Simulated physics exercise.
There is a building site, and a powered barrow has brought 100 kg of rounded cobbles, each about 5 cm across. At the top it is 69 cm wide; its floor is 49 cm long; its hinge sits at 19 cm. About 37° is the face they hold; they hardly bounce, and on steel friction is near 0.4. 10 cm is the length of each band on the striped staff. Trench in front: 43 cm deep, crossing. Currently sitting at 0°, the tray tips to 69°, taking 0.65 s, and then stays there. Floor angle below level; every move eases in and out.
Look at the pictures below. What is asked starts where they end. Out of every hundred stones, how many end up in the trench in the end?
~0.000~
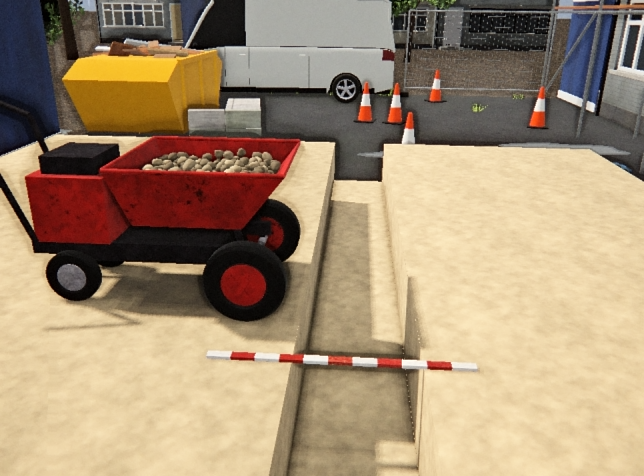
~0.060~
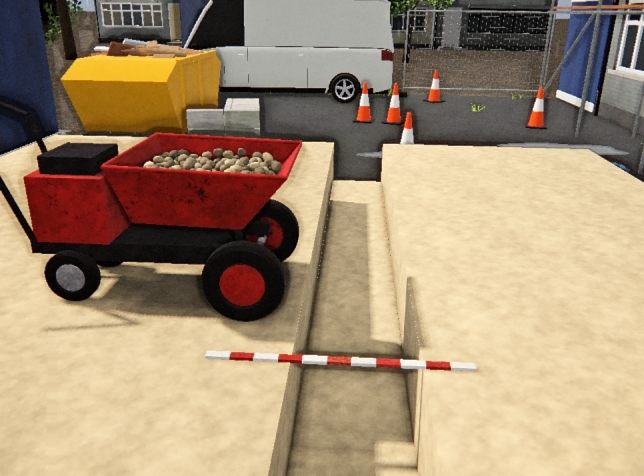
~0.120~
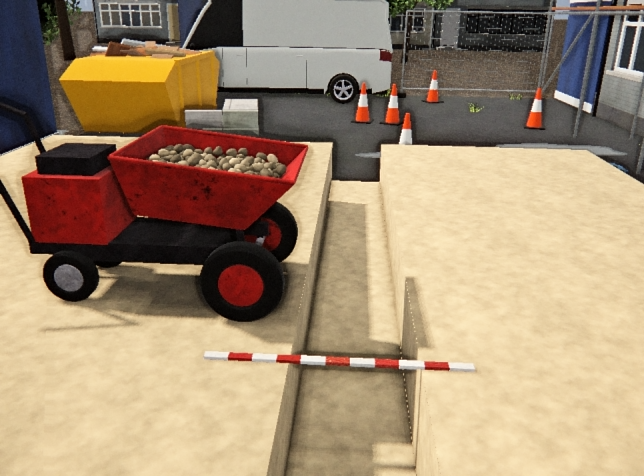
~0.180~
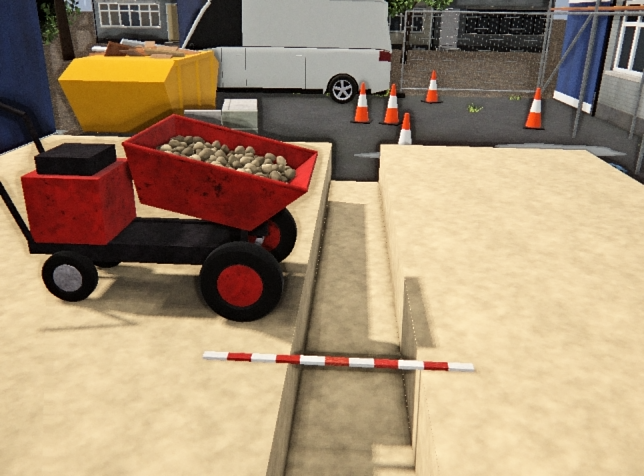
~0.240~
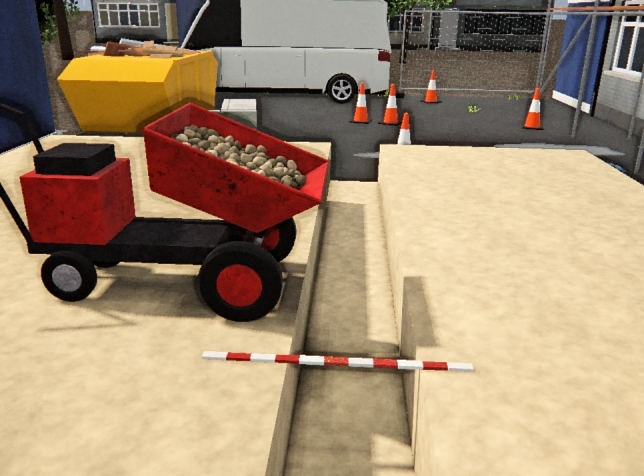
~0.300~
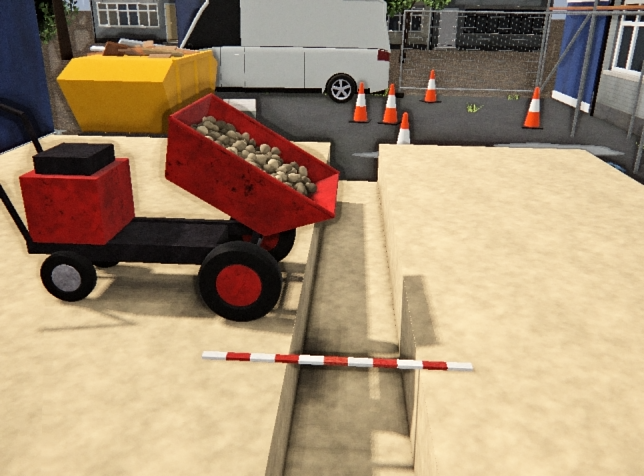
Around 64 in every hundred.
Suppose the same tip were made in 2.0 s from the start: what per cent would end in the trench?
My guess is near 85 percent.
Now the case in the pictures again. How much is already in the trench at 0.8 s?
I'd say near 20 per cent at that time.
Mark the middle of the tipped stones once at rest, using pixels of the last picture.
The middle should be near (391, 351).
After 0.5 s the floor is at 59°; 100 % in the tray; the foremost stones are at (342, 234).
After 0.8 s the floor is at 69°; 80 % in the tray, 18 % in the trench, 2 % past the trench; the foremost stones are at (418, 290).
After 1.1 s the floor is at 69°; 26 % in the tray, 39 % in the trench, 35 % past the trench; the foremost stones are at (554, 305).
After 3.0 s the floor is at 69°; 0 % in the tray, 64 % in the trench, 36 % past the trench; the foremost stones are past the picture's edge.
